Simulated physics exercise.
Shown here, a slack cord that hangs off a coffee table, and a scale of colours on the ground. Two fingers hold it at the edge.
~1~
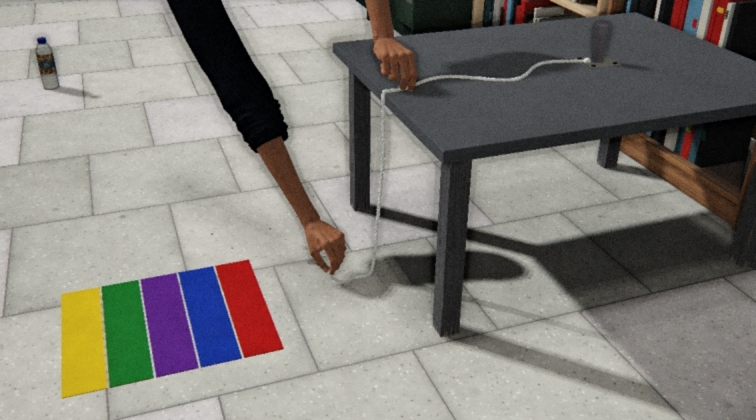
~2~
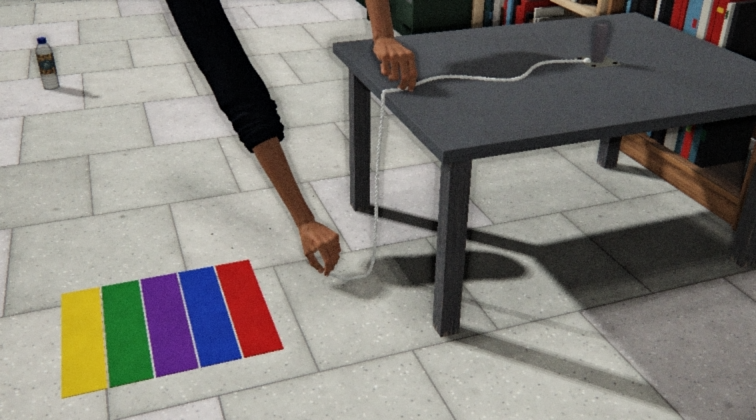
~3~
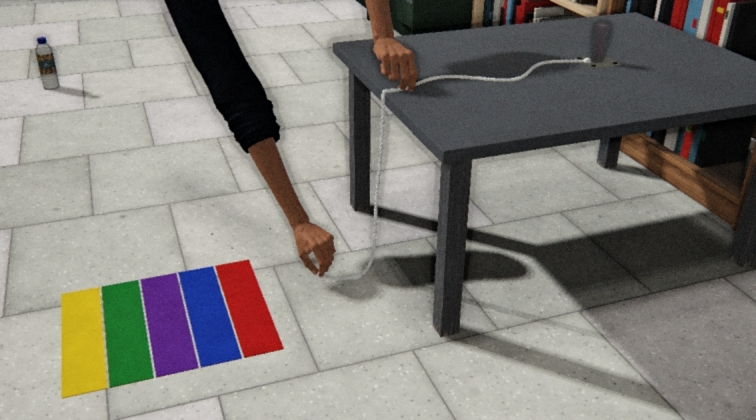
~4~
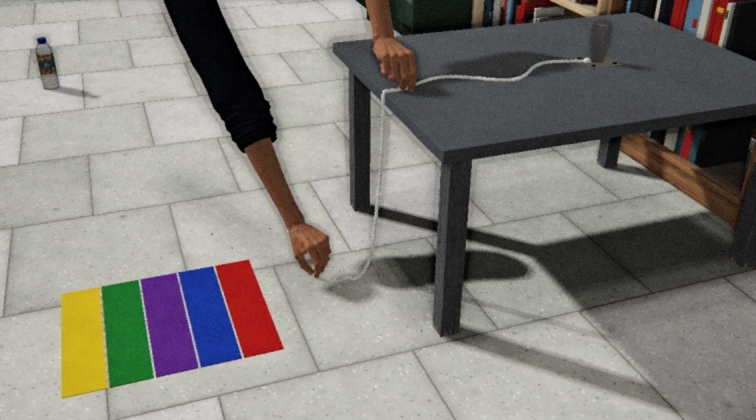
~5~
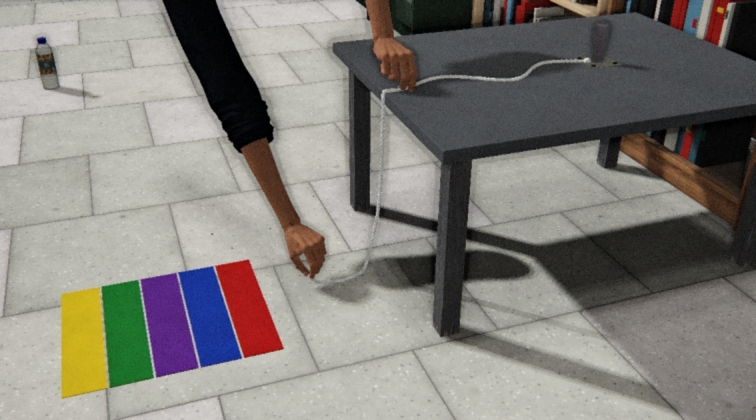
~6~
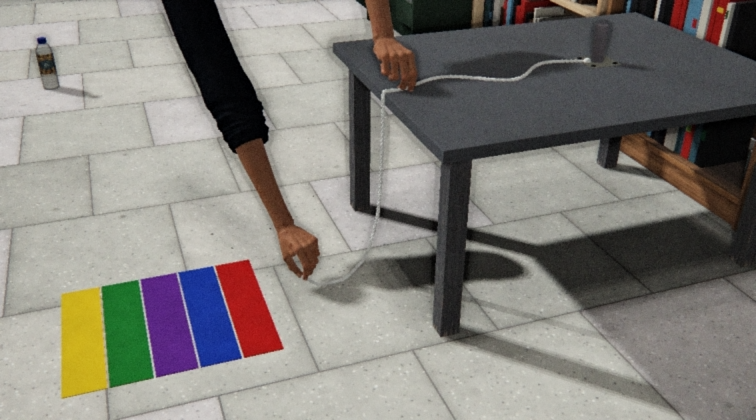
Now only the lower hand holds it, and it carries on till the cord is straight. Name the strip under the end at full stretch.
The end stops over the purple strip.
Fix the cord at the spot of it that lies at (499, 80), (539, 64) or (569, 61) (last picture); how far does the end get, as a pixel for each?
About (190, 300), (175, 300) and (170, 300).
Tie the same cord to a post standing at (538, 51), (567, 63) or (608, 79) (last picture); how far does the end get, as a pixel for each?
About (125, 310), (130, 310) and (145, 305).
Soon after, end near (238, 289); over red.
Then, end near (195, 297); over blue.
At full stretch, end near (169, 302); over purple. It gets as far as the purple strip.
